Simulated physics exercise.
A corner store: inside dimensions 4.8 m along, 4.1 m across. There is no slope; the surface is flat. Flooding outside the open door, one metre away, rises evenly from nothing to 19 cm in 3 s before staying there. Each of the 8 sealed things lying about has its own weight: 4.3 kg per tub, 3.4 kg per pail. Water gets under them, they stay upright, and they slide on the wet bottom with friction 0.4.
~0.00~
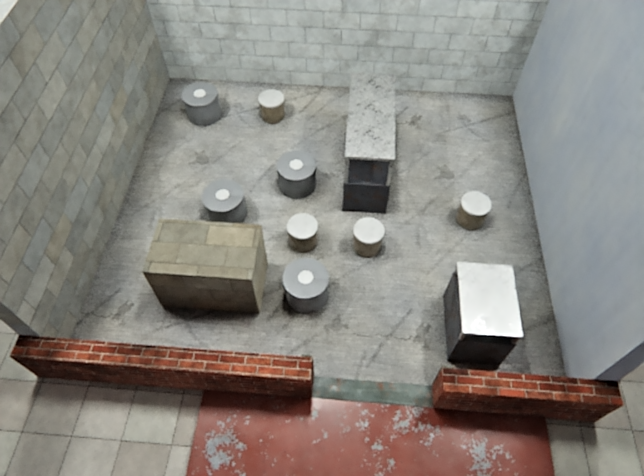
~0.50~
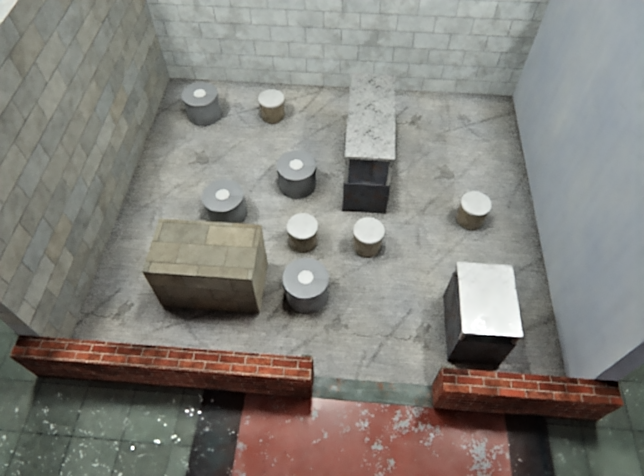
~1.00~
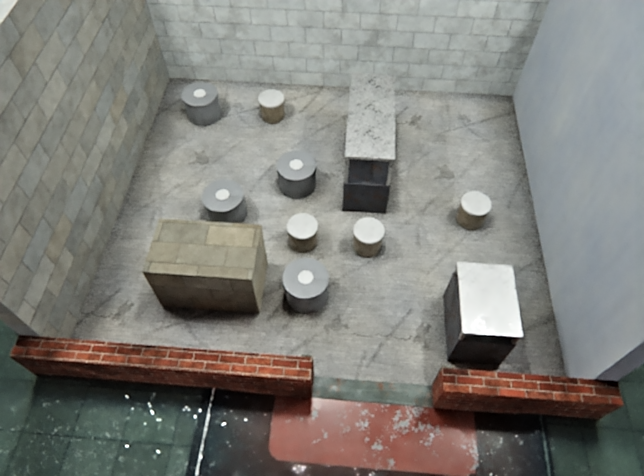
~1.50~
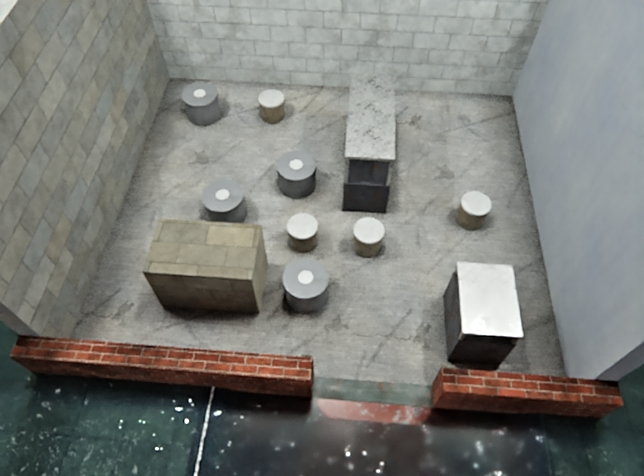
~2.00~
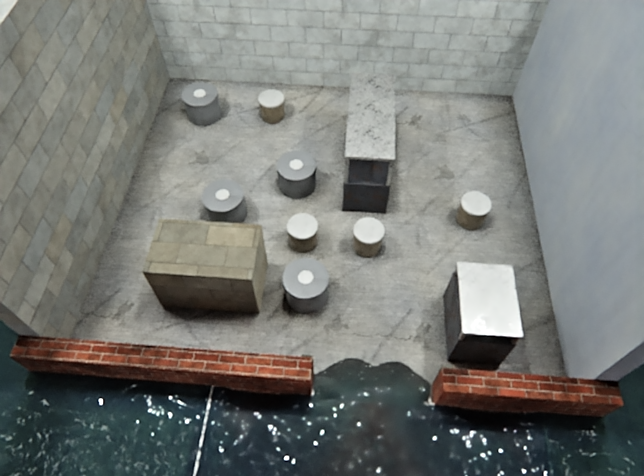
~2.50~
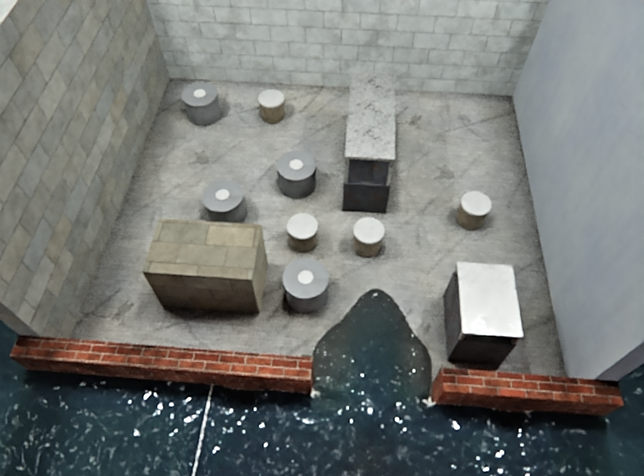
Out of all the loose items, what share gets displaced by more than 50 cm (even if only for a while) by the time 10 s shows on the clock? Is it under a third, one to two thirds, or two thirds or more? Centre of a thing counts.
Two thirds or more.
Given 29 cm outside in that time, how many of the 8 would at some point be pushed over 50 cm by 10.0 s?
With that change, 7 of them.
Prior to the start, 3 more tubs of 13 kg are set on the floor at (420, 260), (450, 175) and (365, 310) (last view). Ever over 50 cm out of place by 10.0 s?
Note: Item 1 above threshold; item 2 below threshold; item 3 above threshold.
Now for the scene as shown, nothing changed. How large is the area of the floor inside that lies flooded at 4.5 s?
Roughly 7.0 m2 of it is wet.
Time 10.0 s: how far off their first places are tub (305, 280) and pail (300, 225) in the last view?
They sit 300 cm and 200 cm away, in the order given.
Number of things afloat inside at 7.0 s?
The count is 2.
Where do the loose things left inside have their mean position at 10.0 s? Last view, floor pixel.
Centre of the remaining things: Roughly (226, 157).
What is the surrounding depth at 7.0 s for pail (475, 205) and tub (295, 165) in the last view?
First about 3 cm, second about 2 cm.
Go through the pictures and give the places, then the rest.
The first picture shows a tub at (296, 165) rests on the ground; a tub at (200, 94), on the bottom; water covers 0.0 m2; 0 of 8 have shifted.
The second picture shows a tub at (296, 165) rests on the ground; a tub at (200, 94) rests on the ground; 0.0 m2 under water; 0 of 8 have shifted.
The third picture shows a tub at (296, 165), on the bottom; a tub at (200, 94), on the bottom; water covers 0.0 m2; 0 of 8 have shifted.
The fourth picture shows a tub at (296, 165), on the bottom; a tub at (200, 94) rests on the ground; 0.0 m2 under water; 0 of 8 have shifted.
The fifth picture shows a tub at (296, 165) rests on the ground; a tub at (200, 94) rests on the ground; 0.1 m2 under water; 0 of 8 have shifted.
The sixth picture shows a tub at (296, 165) rests on the ground; a tub at (200, 94) rests on the ground; water covers 0.7 m2; 0 of 8 have shifted.
After 3.5 s 0 of 8 are over 50 cm from their spots; 0 afloat.
After 4.5 s 1 of 8 are over 50 cm from their spots; 2 afloat.
After 7.0 s 4 of 8 are over 50 cm from their spots; 2 afloat.
After 10.0 s 6 of 8 are over 50 cm from their spots, and 6 have been at some point; 5 afloat.
